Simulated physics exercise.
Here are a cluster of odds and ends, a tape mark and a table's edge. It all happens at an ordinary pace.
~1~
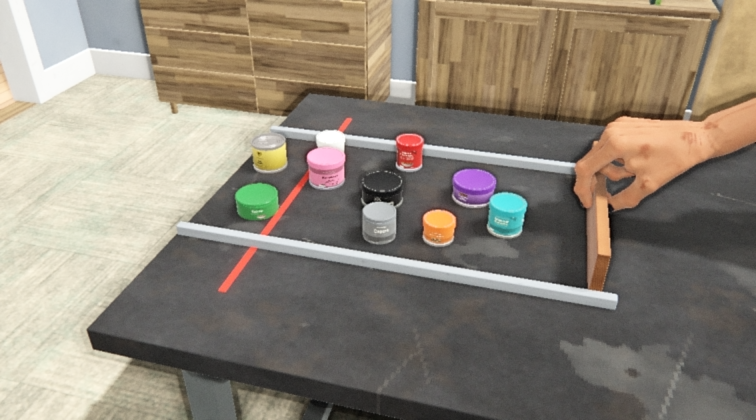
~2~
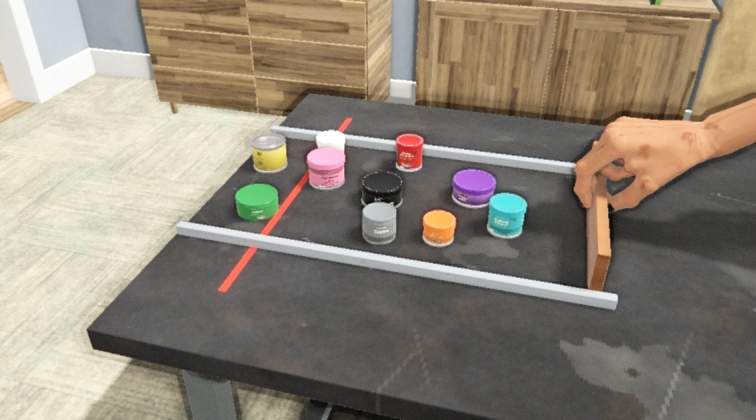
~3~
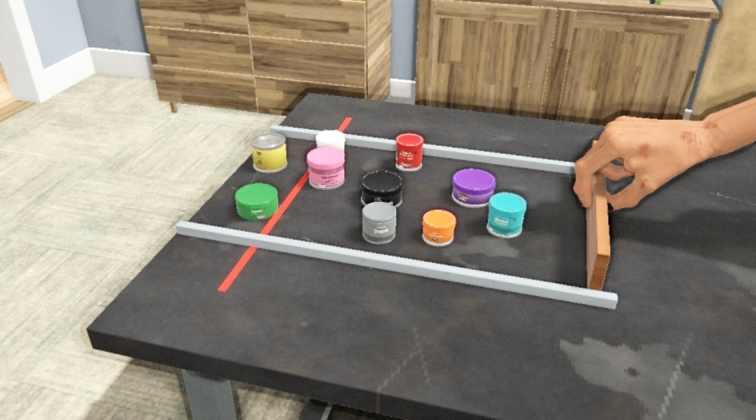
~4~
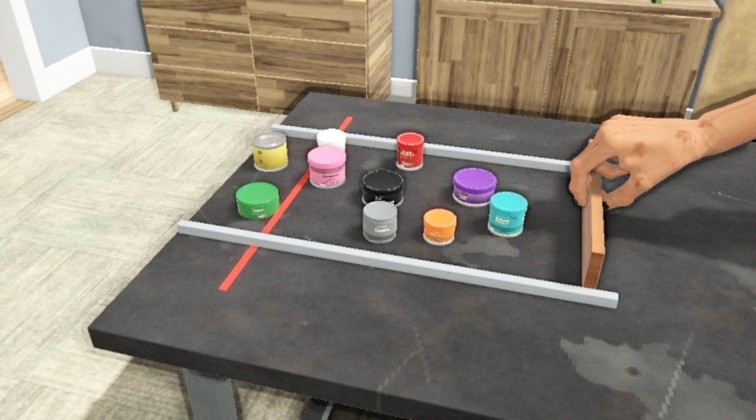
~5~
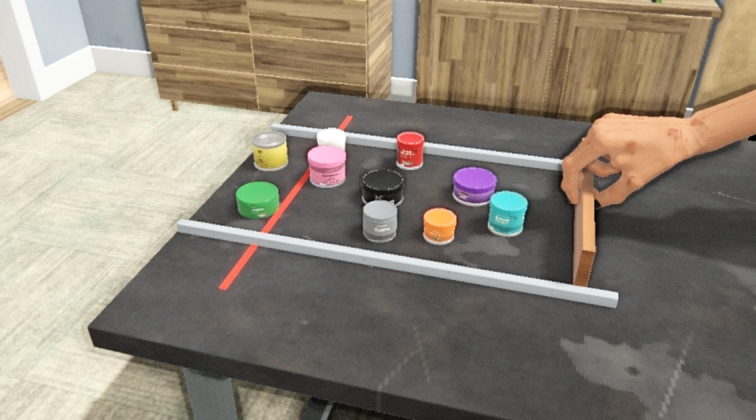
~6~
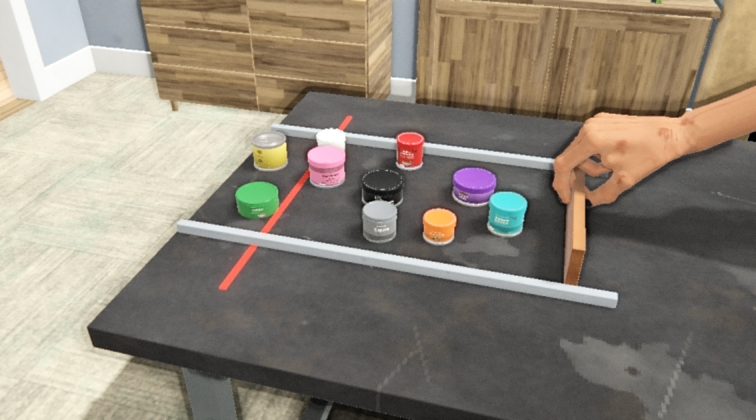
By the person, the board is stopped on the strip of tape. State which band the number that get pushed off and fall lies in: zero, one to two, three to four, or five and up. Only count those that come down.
The push will send just one or two off the table.
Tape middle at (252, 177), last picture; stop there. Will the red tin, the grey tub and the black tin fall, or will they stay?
In order, the red tin keeps its spot, then the grey tub keeps its spot, then the black tin goes off the edge.
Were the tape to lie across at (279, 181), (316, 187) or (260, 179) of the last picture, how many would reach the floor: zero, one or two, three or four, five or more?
Taking the places one by one, it comes to one or two; zero; 5 or more.
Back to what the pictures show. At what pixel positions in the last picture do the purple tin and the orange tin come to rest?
Final spots - purple tin (292, 160), orange tin (265, 202).
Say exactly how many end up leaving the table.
The count is 1.
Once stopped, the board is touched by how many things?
In contact: 5.
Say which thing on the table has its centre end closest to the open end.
The one in question is the pink pot.
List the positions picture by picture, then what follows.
Yellow tin (269, 153); green tub (257, 202); white pot (331, 147); board (597, 210); tape (299, 186), in the first picture.
Green tub (257, 202); orange tin (439, 229), in the second picture.
White pot (331, 146); red tin (409, 153), in the third picture.
Yellow tin (270, 152); board (592, 208), in the fourth picture.
Green tub (258, 200); grey tub (380, 222), in the fifth picture.
Yellow tin (270, 151); green tub (258, 200); white pot (331, 145); board (575, 205); tape (300, 184), in the sixth picture.
Soon after, none off yet; yellow tin at rest near (270, 151); green tub at rest near (258, 200); white pot at rest near (331, 145).
Then, none off yet; yellow tin at rest near (268, 151); green tub at rest near (258, 200); white pot moving near (326, 145).
At rest, the number that fall off is one or two; fallen, yellow tin.
